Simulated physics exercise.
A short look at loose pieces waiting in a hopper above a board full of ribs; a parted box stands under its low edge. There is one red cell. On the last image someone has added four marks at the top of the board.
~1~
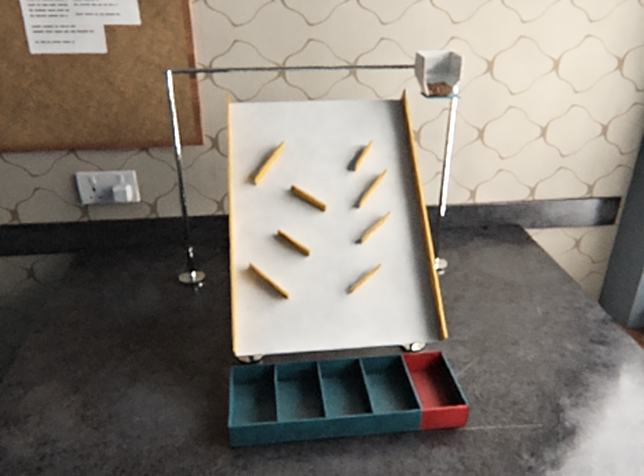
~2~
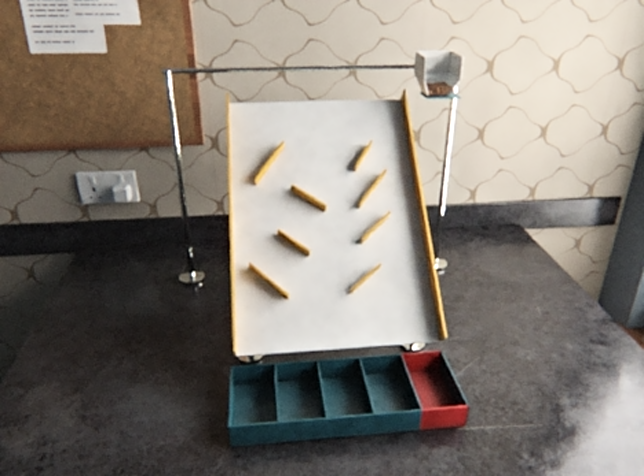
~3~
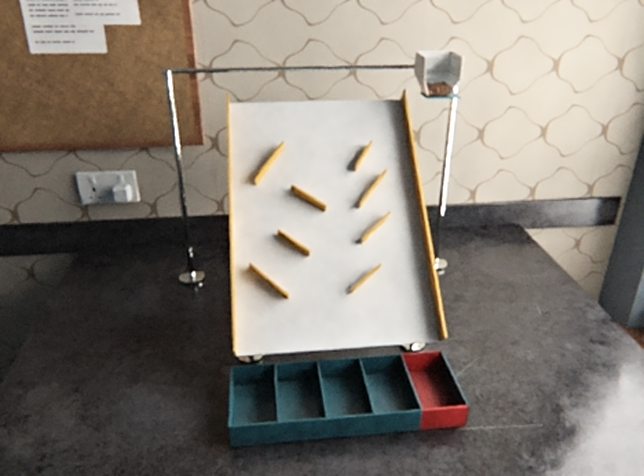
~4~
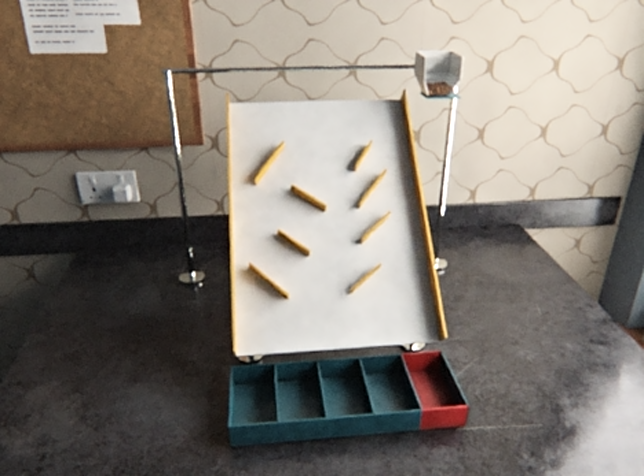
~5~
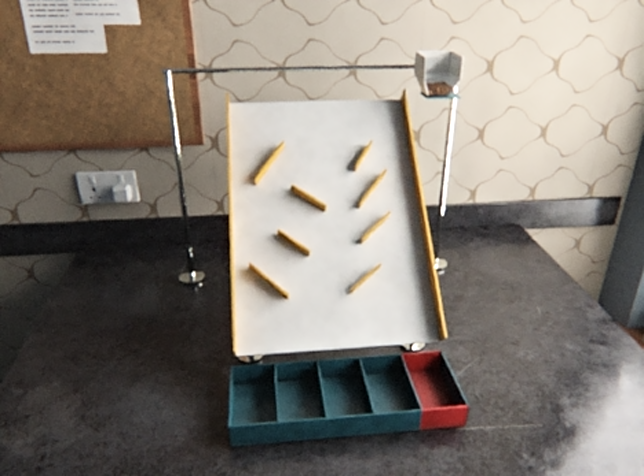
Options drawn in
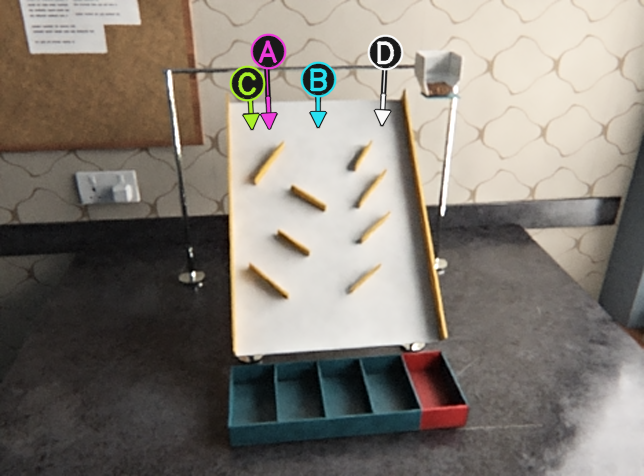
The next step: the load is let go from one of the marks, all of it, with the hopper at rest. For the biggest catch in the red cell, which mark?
D works best here.
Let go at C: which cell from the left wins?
The first.
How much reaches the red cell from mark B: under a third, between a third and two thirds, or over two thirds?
Under a third.
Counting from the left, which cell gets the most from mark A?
The first.
On the marked copy, mark A meets the board at (269, 123); mark B meets the board at (318, 121); mark C meets the board at (251, 123); mark D meets the board at (382, 119).
With A, none at all in the red cell, the whole lot in other cells.
With B, none at all in the red cell, all but a few in other cells, a small share outside the box.
With C, none at all in the red cell, all but a few in other cells, only a few outside the box.
With D, close to two thirds in the red cell, close to a third in other cells, only a few outside the box.
